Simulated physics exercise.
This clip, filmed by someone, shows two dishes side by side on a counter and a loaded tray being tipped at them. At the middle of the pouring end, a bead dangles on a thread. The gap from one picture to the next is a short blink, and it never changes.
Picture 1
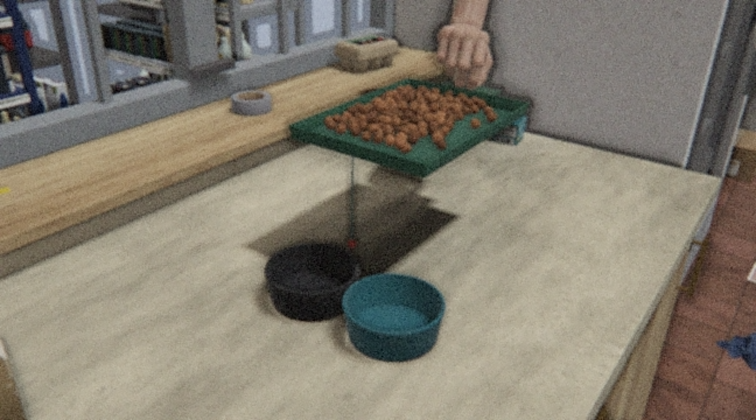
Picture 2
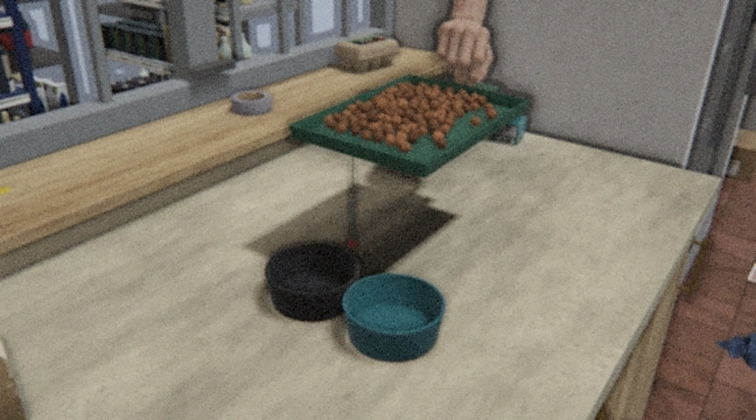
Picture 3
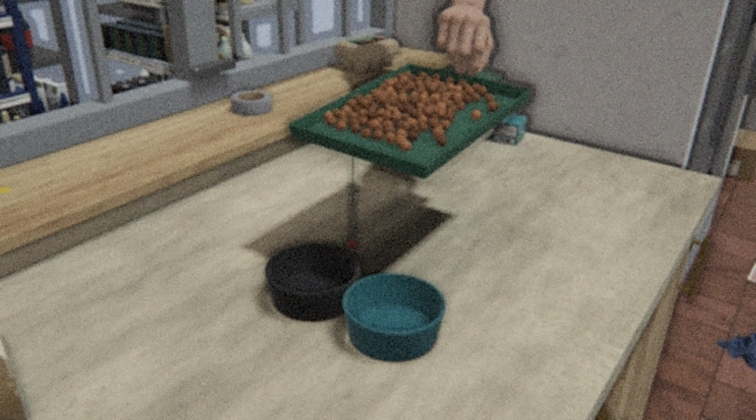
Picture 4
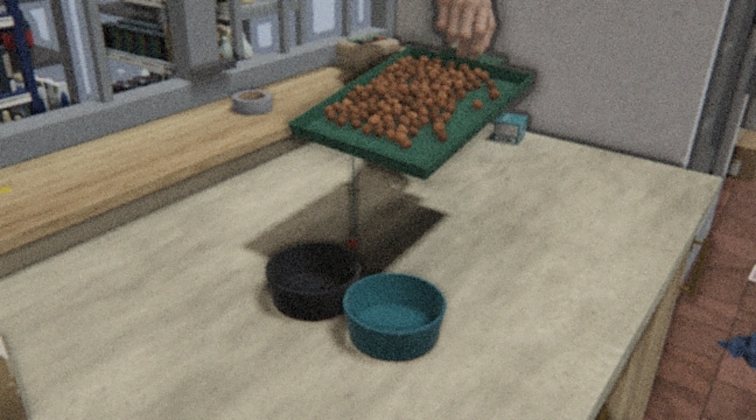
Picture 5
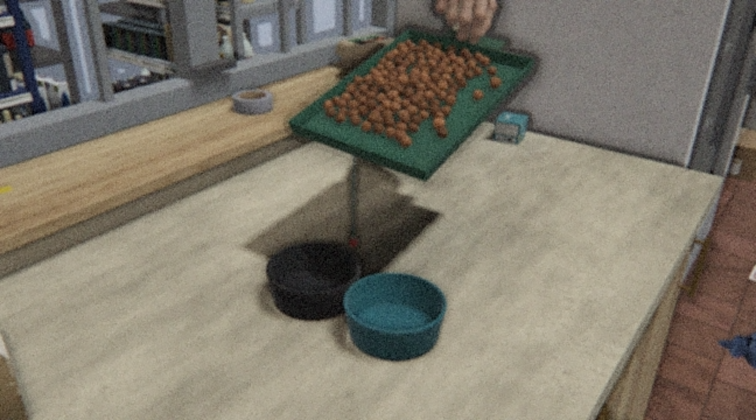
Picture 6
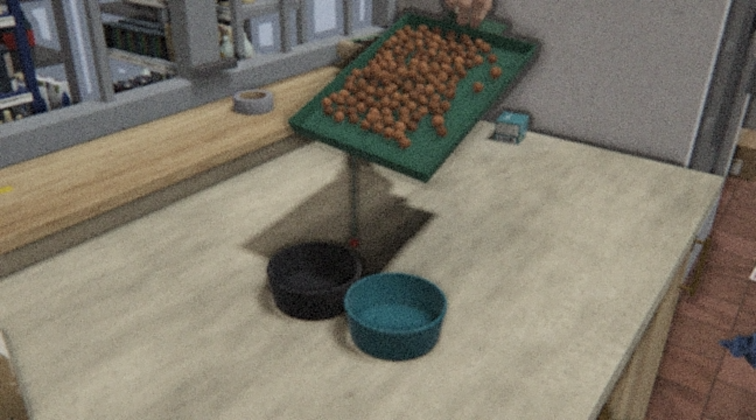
On a pale counter, a hand raises the far end of a green tray of hazelnuts, tilting it increasingly toward a black dish and a teal dish, while the nuts shift only slightly and both dishes stay in place.
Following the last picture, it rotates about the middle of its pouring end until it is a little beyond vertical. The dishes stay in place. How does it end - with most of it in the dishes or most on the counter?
It ends with most in the dishes.
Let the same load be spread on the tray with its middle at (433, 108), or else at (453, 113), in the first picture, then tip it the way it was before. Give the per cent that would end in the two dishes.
Roughly 80 % and then 80 %.
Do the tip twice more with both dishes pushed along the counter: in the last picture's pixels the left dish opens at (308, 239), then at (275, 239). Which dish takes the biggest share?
Right side first, Right side second.
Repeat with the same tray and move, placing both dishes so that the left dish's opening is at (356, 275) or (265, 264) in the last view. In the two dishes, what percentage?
Roughly 60 per cent, and 50 per cent.
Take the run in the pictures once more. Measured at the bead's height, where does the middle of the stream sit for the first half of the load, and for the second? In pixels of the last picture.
Earlier portion about (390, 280); later portion about (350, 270).
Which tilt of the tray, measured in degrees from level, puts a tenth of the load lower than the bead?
It is at around 80 degrees by then.
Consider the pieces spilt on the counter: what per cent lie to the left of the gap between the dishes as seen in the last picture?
Near 90 per cent.
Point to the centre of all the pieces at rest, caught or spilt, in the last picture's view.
Around (373, 318).
Soon, tray tipped steeply; nearly all on the tray; a stray few in the right dish; a small part in the air.
A while on, tray tipped right over; most on the tray; a small part in the right dish; a stray few in the left dish; a stray few outside both; a stray few in the air.
Towards the end, tray tipped past a quarter turn; about half in the right dish; about a third in the left dish; a small part outside both.
Finally, tray tipped past a quarter turn; about half in the right dish; about a third in the left dish; a small part outside both.
